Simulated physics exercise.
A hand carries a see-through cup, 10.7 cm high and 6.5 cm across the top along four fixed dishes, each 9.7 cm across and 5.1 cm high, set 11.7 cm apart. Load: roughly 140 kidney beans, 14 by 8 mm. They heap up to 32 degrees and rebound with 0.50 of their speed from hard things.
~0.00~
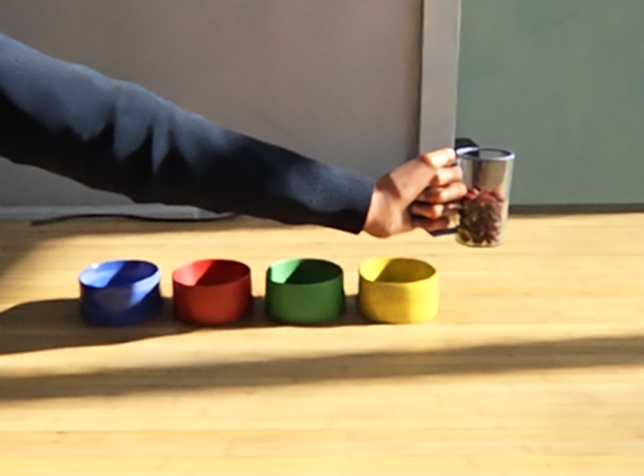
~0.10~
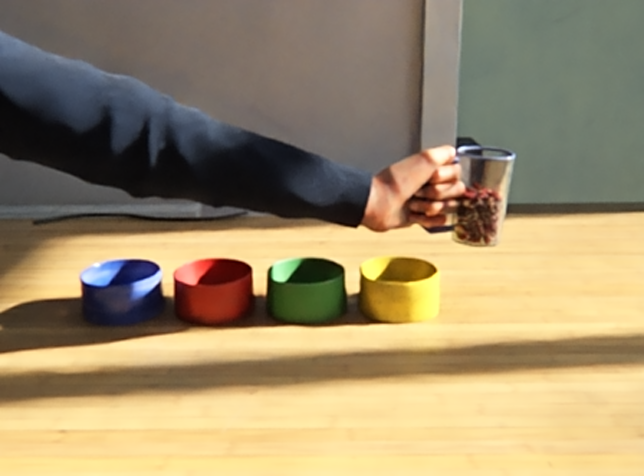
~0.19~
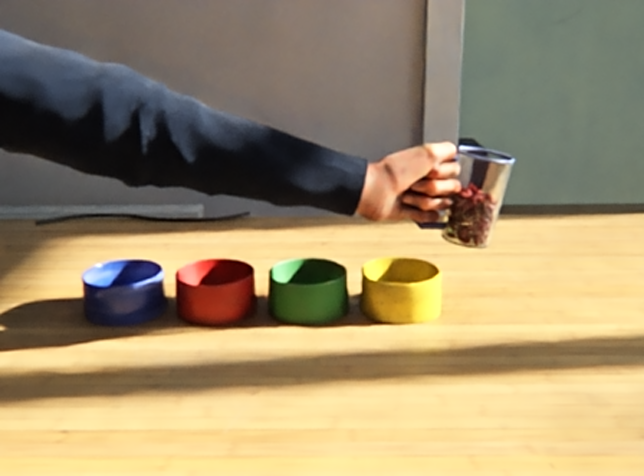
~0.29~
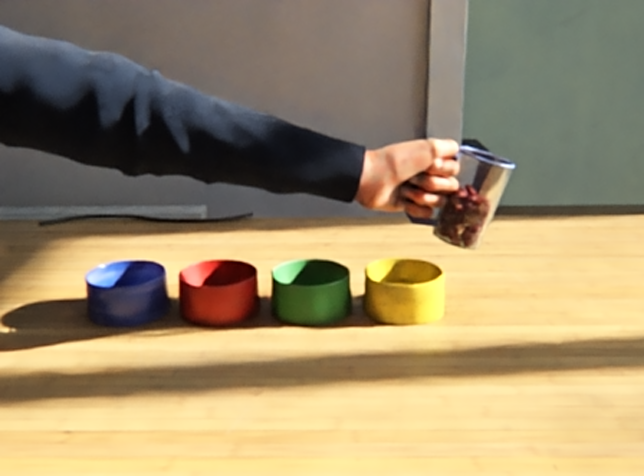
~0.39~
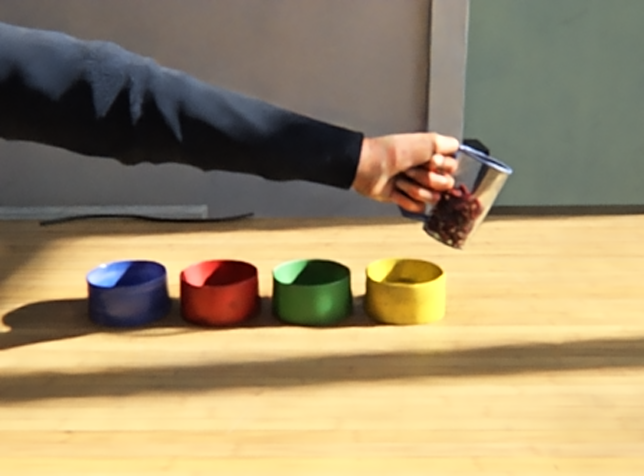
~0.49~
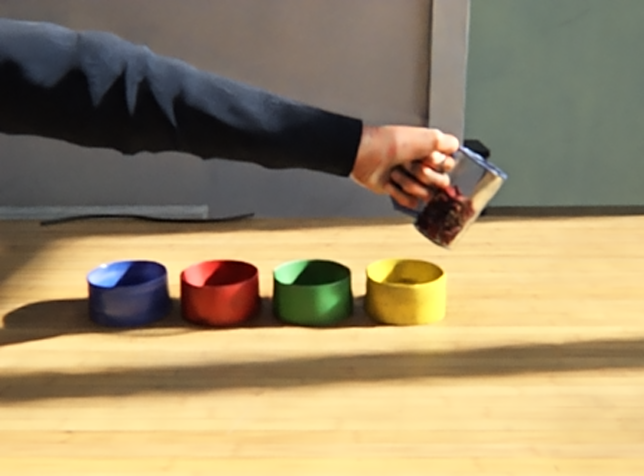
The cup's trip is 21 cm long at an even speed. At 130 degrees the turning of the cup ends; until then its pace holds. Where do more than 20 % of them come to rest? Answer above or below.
Red dish: Below; blue dish: Below; green dish: Below; yellow dish: Above; on the counter: Below.
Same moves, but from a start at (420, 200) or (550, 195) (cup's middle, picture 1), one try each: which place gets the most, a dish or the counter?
Most goes to: Green; counter.
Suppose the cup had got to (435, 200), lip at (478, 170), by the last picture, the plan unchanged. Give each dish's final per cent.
Red 0; blue 0; green 0; yellow 40.
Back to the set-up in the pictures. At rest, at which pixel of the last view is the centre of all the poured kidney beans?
Around (404, 296).
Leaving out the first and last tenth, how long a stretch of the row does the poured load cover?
Some 5 cm.
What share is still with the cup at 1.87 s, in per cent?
Roughly 20 per cent.
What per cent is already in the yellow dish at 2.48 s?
Near 100 per cent so far.
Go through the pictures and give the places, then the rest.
The first picture shows cup at (482, 198), tilt 0 degrees, lip at (512, 154), moved 0.0 cm; middle of the pieces at (478, 213); yellow dish at (397, 271); green dish at (304, 271); red dish at (212, 272); blue dish at (119, 273).
The second picture shows cup at (480, 197), tilt 3 degrees, lip at (513, 155), moved 0.4 cm; middle of the pieces at (476, 212).
The third picture shows cup at (475, 198), tilt 10 degrees, lip at (512, 159), moved 1.3 cm; middle of the pieces at (469, 212).
The fourth picture shows cup at (470, 199), tilt 17 degrees, lip at (512, 165), moved 2.2 cm; middle of the pieces at (463, 213).
The fifth picture shows cup at (464, 199), tilt 24 degrees, lip at (509, 170), moved 3.1 cm; middle of the pieces at (455, 212).
The sixth picture shows cup at (457, 200), tilt 32 degrees, lip at (505, 176), moved 4.0 cm; middle of the pieces at (446, 211); yellow dish at (405, 272); green dish at (312, 272); red dish at (220, 273); blue dish at (128, 273). Its pace works out near 75 degrees a second; the hand travels 9 cm a second.
After 1.32 s, tilt 93 degrees; cup holds 100 %.
Then, at 1.87 s, tilt 130 degrees; cup holds 20 %, yellow 80 %.
Then, at 2.48 s, tilt 130 degrees; cup holds 0 %, yellow 100 %.
At rest (2.8 s), red 0 %, blue 0 %, green 0 %, yellow 100 %, counter 0 %.
